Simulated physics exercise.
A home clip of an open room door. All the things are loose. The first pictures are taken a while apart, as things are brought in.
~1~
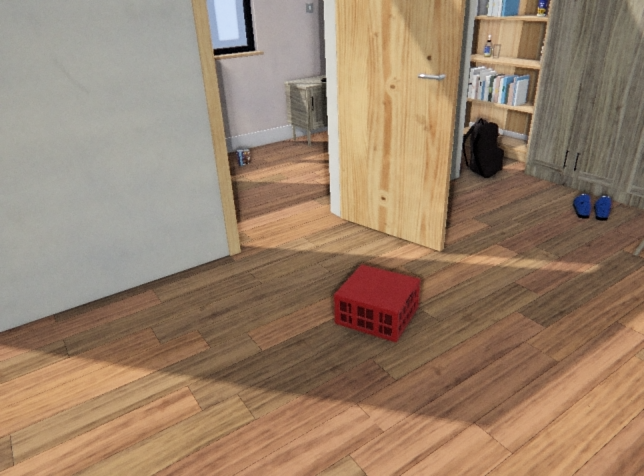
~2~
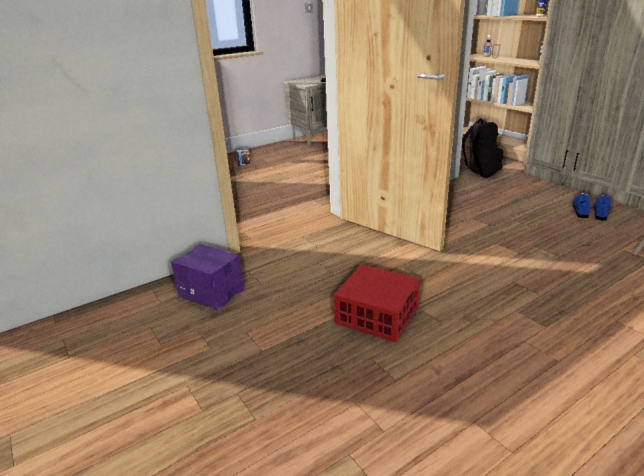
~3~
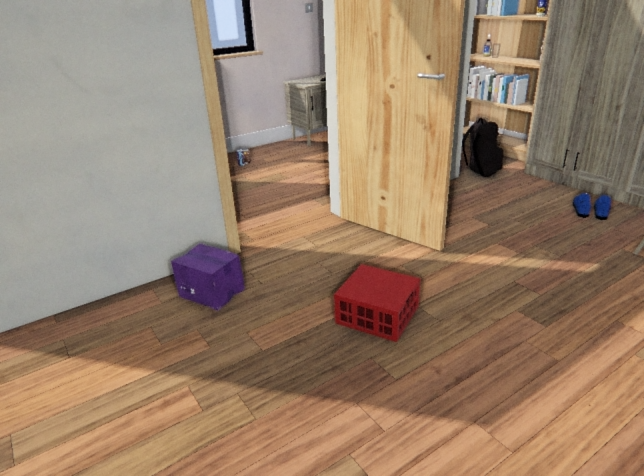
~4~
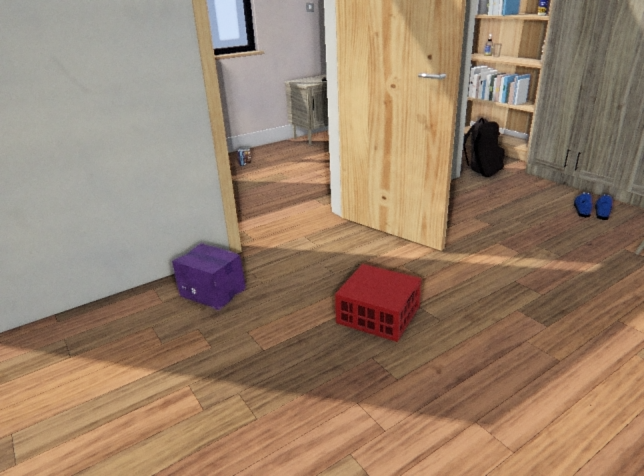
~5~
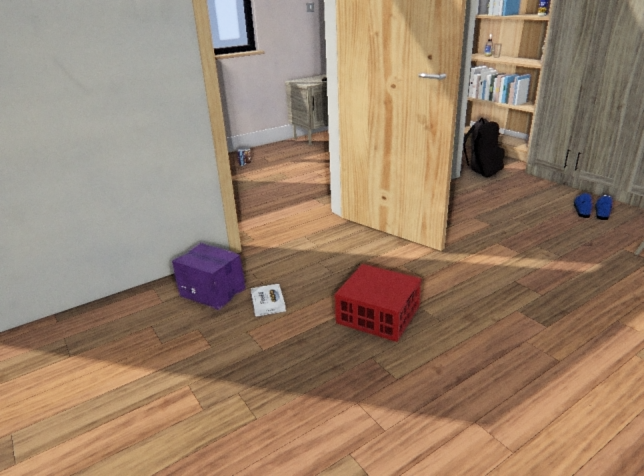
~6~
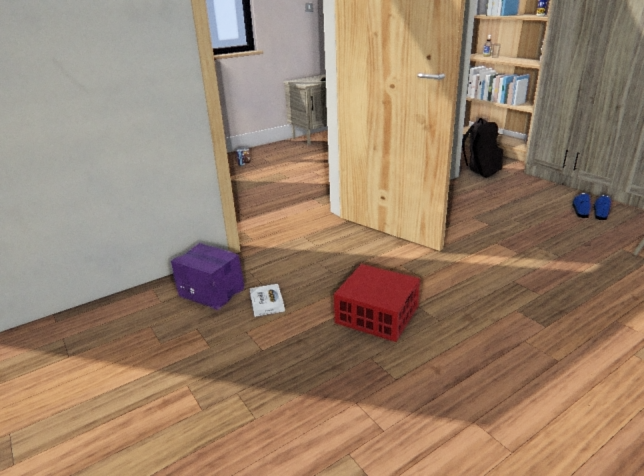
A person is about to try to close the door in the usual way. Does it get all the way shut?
As it turns out, it shuts.
Then, 0.50 s after the last picture, door 85° open.
Then, 0.80 s after the last picture, door 61° open.
Then, 1.10 s after the last picture, door 35° open.
Then, 1.40 s after the last picture, door 8° open.
At rest, door 0° open; all 3 in place. Seen from the same camera at the end, white packet near (267, 300).
